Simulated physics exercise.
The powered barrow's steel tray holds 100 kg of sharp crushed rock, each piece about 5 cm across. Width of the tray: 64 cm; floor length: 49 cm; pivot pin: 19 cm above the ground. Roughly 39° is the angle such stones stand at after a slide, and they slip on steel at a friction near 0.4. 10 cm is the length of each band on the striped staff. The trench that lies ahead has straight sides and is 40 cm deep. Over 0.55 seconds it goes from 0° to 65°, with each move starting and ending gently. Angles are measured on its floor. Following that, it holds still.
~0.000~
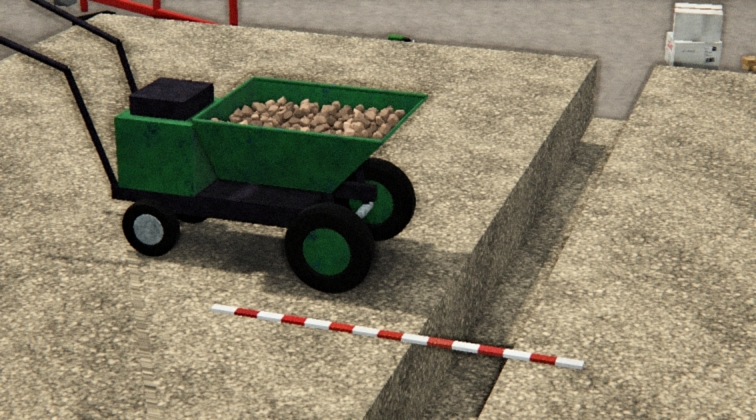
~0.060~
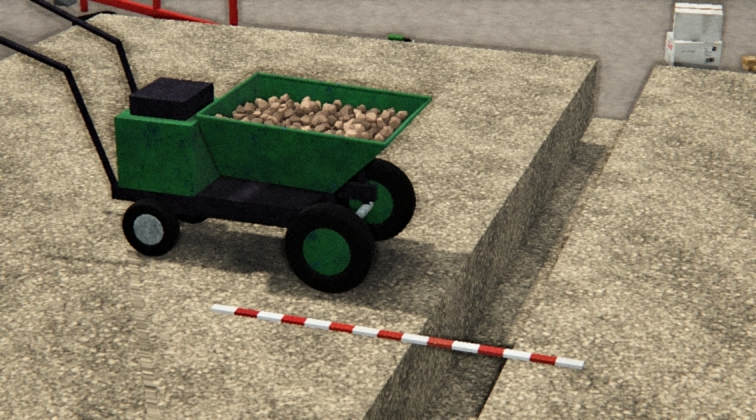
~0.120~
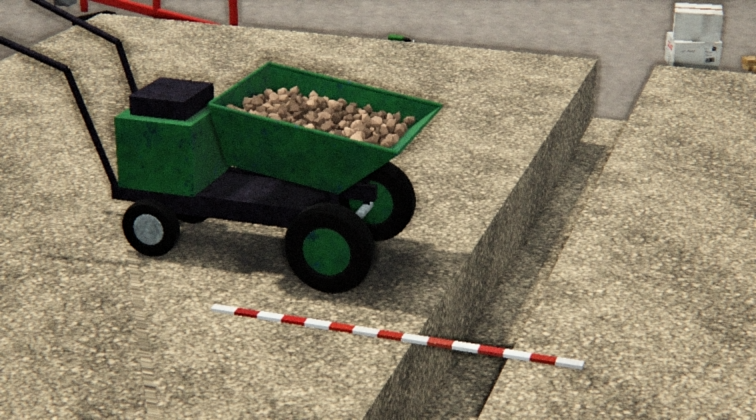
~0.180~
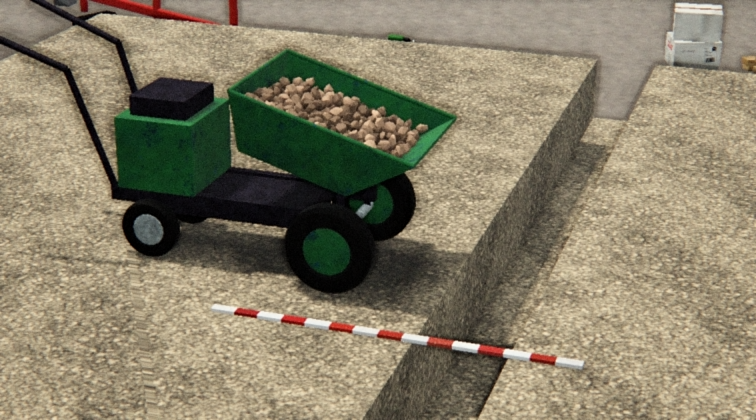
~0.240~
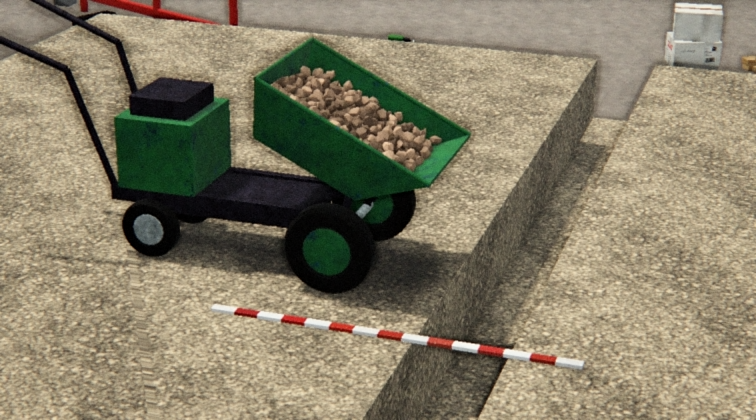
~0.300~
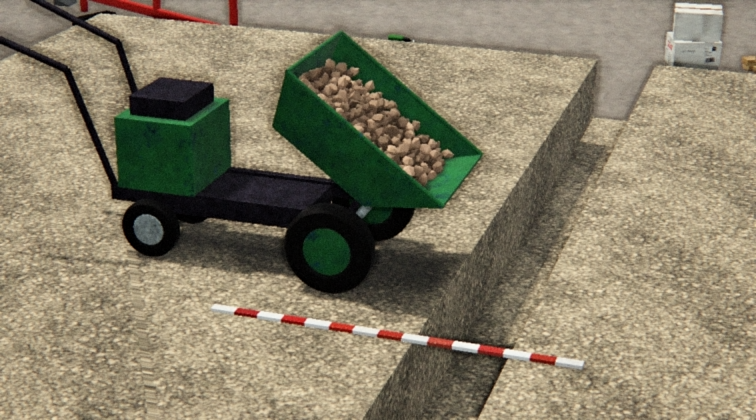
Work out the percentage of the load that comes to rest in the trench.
It works out at about 72 per cent of the load.
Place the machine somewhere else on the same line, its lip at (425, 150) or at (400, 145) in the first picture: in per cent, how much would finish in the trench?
Around 35 and then 55 percent.
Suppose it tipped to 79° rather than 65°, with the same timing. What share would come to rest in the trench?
In that case some 80 per cent.
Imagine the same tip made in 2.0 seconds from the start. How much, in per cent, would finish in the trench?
Probably about 85 in a hundred.
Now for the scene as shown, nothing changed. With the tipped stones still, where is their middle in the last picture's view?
Roughly at (513, 354).
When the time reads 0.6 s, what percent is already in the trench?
Roughly 15 percent of the load.
After 0.4 s the floor is at 55°; 100 % in the tray; the foremost stones are at (452, 197).
After 0.6 s the floor is at 65°; 85 % in the tray, 15 % in the trench; the foremost stones are at (531, 320).
After 1.0 s the floor is at 65°; 31 % in the tray, 47 % in the trench, 22 % past the trench; the foremost stones are at (685, 320).
After 3.0 s the floor is at 65°; 6 % in the tray, 72 % in the trench, 22 % past the trench; the foremost stones are past the picture's edge.
